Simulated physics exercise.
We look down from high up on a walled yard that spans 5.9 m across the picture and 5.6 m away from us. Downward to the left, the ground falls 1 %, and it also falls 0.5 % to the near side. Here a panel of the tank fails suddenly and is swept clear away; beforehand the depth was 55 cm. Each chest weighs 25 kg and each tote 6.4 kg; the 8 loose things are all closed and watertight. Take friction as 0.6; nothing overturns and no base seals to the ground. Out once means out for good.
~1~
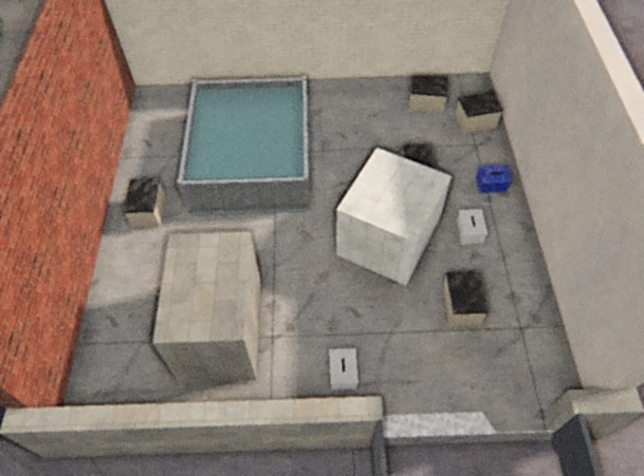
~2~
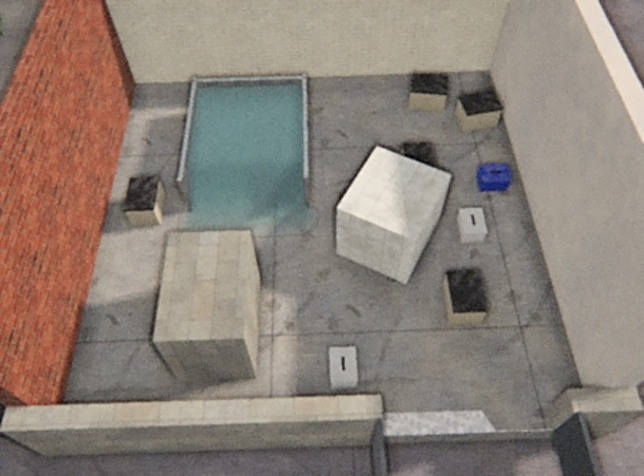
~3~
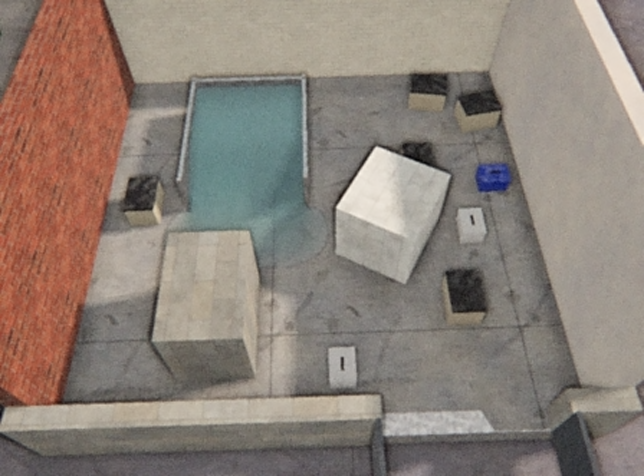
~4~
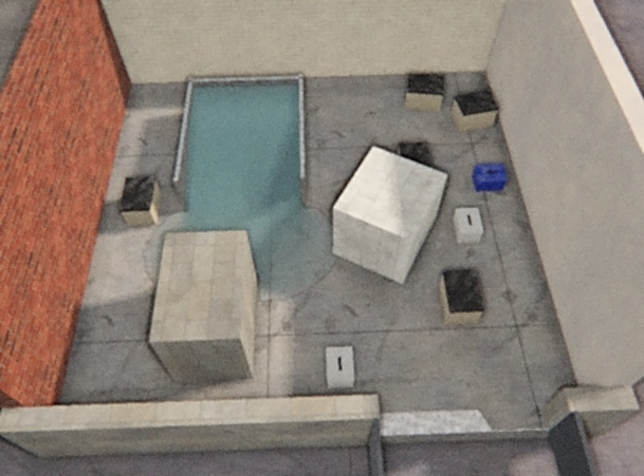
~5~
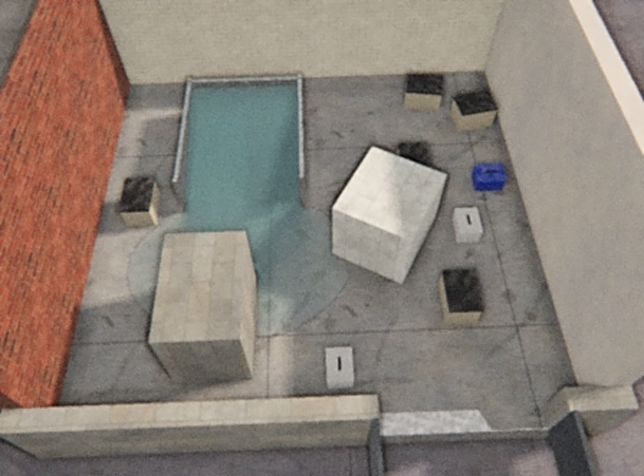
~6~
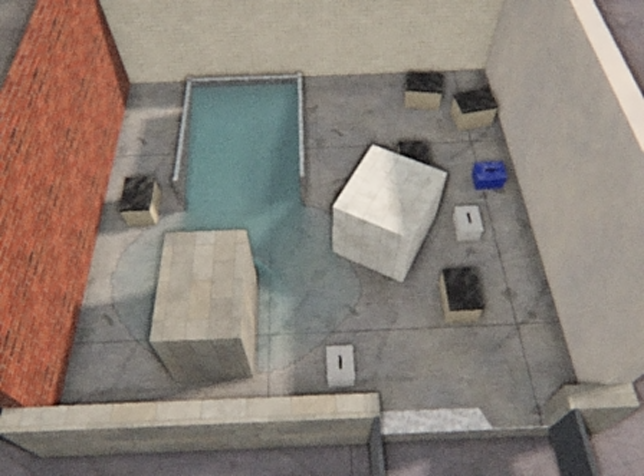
The clip opens on a walled yard seen from above, with a rectangular tank full of blue-green water at the back left, pale blocks and small boxes around it. The tank's near side disappears and water runs out toward the viewer, then spreads thinly around the tan block while the boxes stay put.
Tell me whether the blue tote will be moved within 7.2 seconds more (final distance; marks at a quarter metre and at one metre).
Its move will be negligible.
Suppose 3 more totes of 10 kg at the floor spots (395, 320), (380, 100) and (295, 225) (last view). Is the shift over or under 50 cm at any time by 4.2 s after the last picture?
Spot by spot, in turn: Exceeds it, falls short, exceeds it.
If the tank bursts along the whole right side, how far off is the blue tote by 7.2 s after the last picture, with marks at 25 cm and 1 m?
So, for the blue tote: It is carried a long way.
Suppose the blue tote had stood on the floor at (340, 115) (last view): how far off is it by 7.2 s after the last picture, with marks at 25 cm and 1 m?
By that time it keeps its spot.
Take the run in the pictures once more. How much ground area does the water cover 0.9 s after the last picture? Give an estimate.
Flooded: Near 13 m2.
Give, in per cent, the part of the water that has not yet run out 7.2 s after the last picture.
74 %.
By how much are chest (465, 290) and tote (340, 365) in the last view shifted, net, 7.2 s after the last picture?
Lab note - in order: 0 cm; washed out.
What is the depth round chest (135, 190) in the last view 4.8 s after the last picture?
6 cm.
Then, 0.9 s after the last picture the blue tote is near (491, 170), 0.0 m from its start, aground; 0 of 8 are out; 1 afloat.
Then, 2.8 s after the last picture the blue tote is near (491, 170), 0.0 m from its start, aground; 1 of 8 are out; 0 afloat.
Then, 4.8 s after the last picture the blue tote is near (491, 170), 0.0 m from its start, aground; 1 of 8 are out; 0 afloat.
Then, 7.2 s after the last picture the blue tote is near (491, 170), 0.0 m from its start, aground; 1 of 8 are out; 0 afloat.
